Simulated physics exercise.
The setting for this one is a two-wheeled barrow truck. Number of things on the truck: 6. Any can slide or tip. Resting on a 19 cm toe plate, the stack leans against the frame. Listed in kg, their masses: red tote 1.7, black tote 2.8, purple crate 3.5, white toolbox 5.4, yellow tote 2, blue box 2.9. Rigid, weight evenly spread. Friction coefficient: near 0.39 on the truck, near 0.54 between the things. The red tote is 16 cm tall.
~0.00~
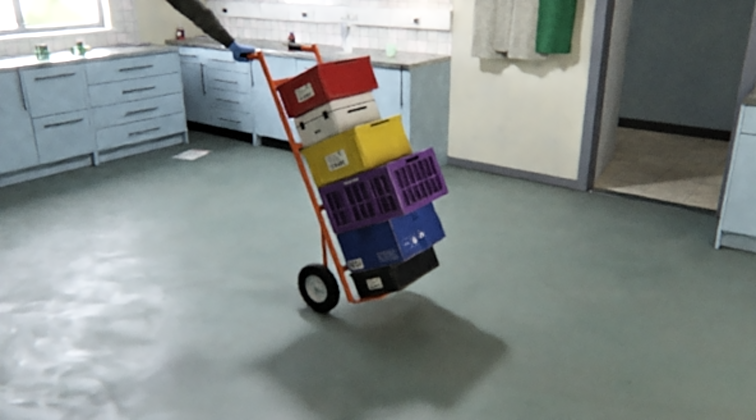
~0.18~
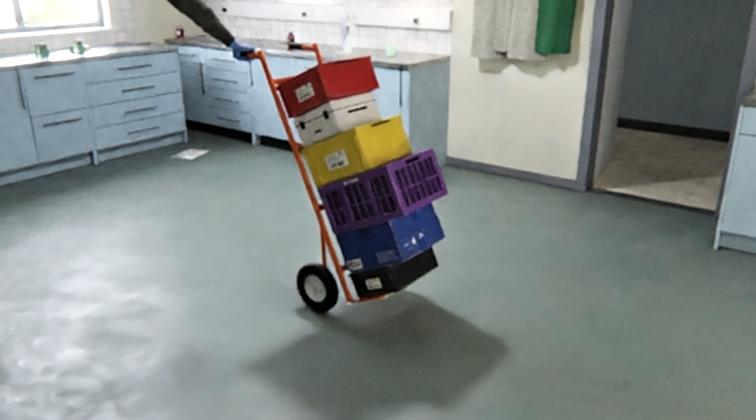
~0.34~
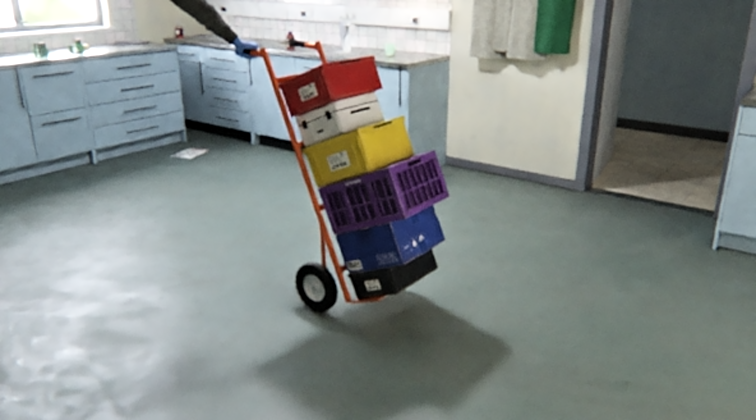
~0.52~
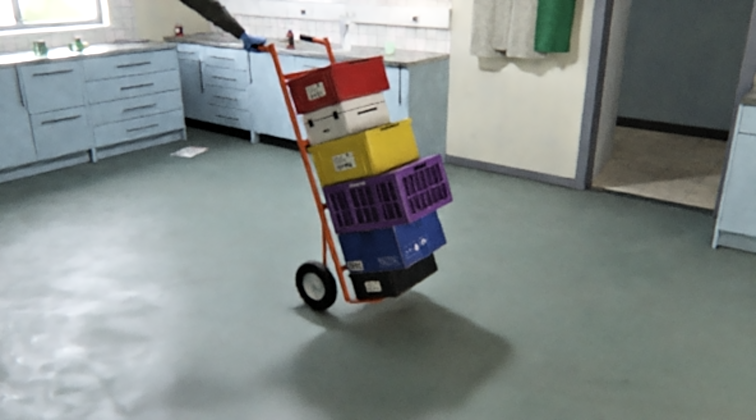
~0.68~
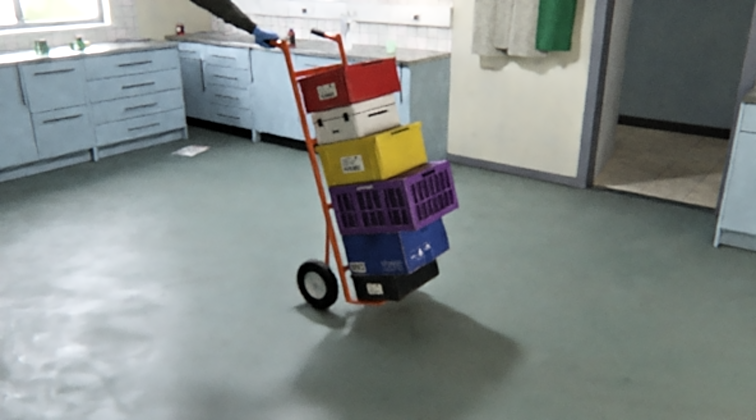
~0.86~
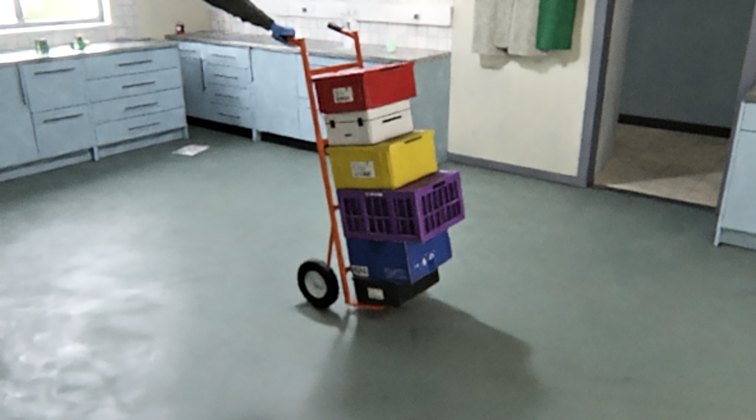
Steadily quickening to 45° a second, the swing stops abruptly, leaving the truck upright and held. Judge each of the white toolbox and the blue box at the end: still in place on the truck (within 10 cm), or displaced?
White toolbox displaced; blue box displaced.
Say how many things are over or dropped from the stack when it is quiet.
That makes 6.
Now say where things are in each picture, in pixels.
In the first frame, 25° short of upright; white toolbox (338, 120); blue box (391, 236).
In the second frame, 25° short of upright; purple crate (383, 191); yellow tote (358, 152).
In the third frame, 23° short of upright; red tote (332, 86); black tote (394, 271).
In the fourth frame, 20° short of upright; purple crate (388, 194); yellow tote (365, 153).
In the fifth frame, 16° short of upright; red tote (351, 85); black tote (396, 275).
In the sixth frame, 11° short of upright; white toolbox (369, 123); blue box (399, 248).
Around 1.76 s, truck upright; white toolbox tipped 27° against what carries it near (471, 157); blue box tipped 27° against what carries it near (424, 267); yellow tote tipped 27° against what carries it.
Around 2.16 s, truck upright; red tote, purple crate, white toolbox and yellow tote now dropped from the stack; blue box on its side near (461, 289); black tote tipped 73° against what carries it.
Finally (3.7 s), dropped from the stack, red tote, purple crate, white toolbox and yellow tote; on their side or leaning hard on the truck, black tote and blue box. In the last view, white toolbox near (639, 360), blue box near (468, 294).
